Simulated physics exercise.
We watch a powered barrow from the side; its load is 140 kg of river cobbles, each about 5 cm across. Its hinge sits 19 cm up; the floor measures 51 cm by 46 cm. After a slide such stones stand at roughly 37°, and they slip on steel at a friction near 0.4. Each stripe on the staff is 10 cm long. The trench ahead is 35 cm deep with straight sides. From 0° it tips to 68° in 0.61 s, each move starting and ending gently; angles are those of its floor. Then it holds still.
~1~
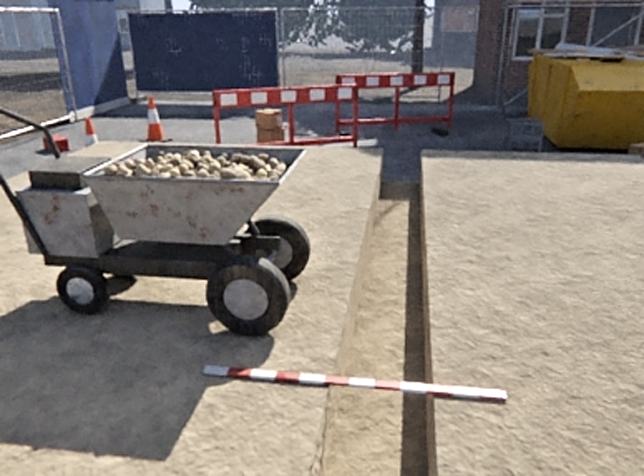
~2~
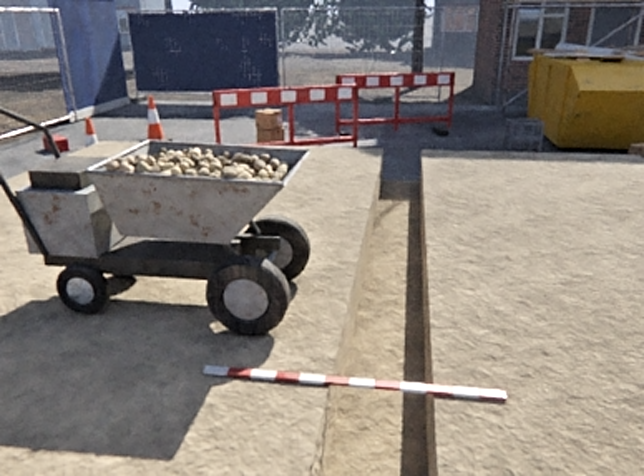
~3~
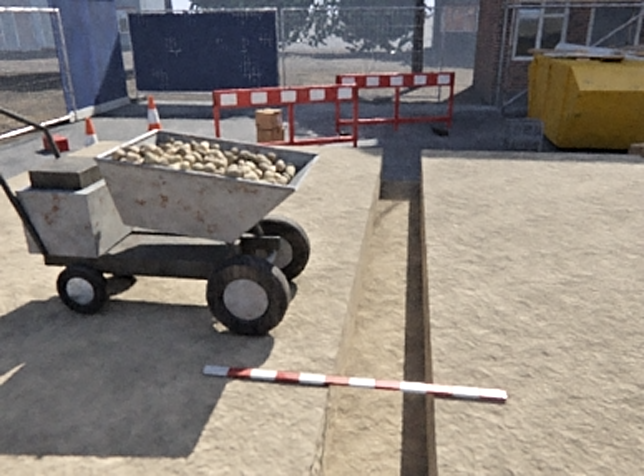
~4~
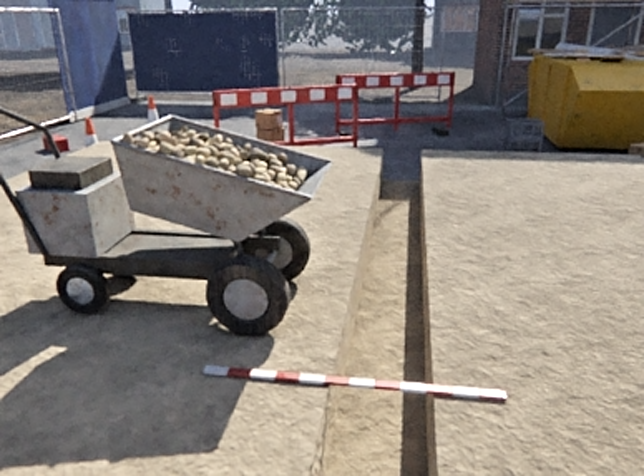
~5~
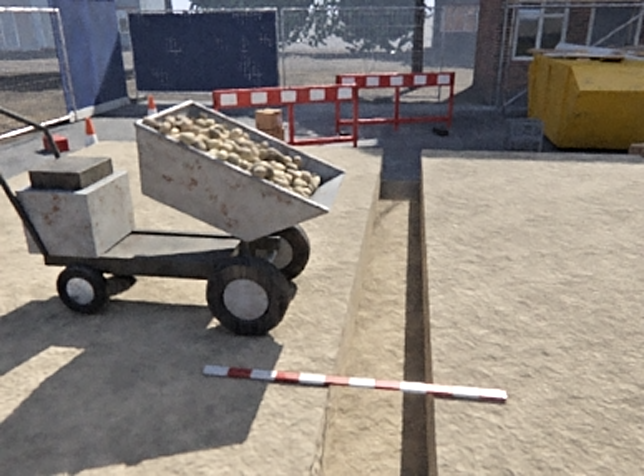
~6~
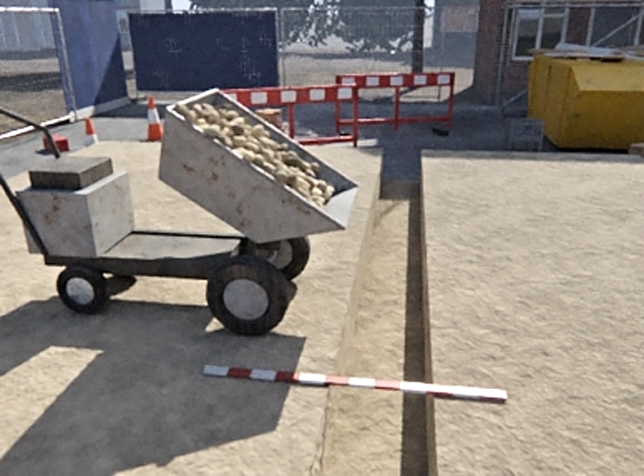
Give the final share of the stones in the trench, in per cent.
Roughly 45 per cent ends in the trench.
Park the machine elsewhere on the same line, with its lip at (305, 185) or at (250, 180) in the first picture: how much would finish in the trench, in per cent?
First some 25, then 75 per cent.
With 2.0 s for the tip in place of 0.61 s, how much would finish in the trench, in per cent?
It would be near 75 per cent.
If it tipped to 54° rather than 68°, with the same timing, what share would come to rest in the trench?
It would be near 35 per cent.
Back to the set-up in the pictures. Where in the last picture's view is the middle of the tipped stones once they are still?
Around (448, 313).
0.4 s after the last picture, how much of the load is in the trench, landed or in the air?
Some 20 per cent.
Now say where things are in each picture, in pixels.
In the first picture, lip at (280, 183), floor tilted 0°, highest stones at (212, 160).
In the second picture, lip at (284, 185), floor tilted 2°, highest stones at (185, 158).
In the third picture, the tray is at 7°, its lip at (295, 190); the top of the load is at (177, 151).
In the fourth picture, lip at (311, 199), floor tilted 14°, highest stones at (182, 136).
In the fifth picture, lip at (329, 212), floor tilted 23°, highest stones at (188, 124).
In the sixth picture, lip at (345, 229), floor tilted 33°, highest stones at (211, 114).
Then, 0.2 s after the last picture the floor is at 58°, 100 % in the tray; the foremost stones are at (360, 241).
Then, 0.4 s after the last picture the floor is at 68°, 71 % in the tray, 22 % in the trench, 7 % past the trench; the foremost stones are at (451, 306).
Then, 0.8 s after the last picture the floor is at 68°, 14 % in the tray, 32 % in the trench, 54 % past the trench; the foremost stones are at (643, 332).
Then, 2.7 s after the last picture the floor is at 68°, 0 % in the tray, 45 % in the trench, 55 % past the trench; the foremost stones are past the picture's edge.
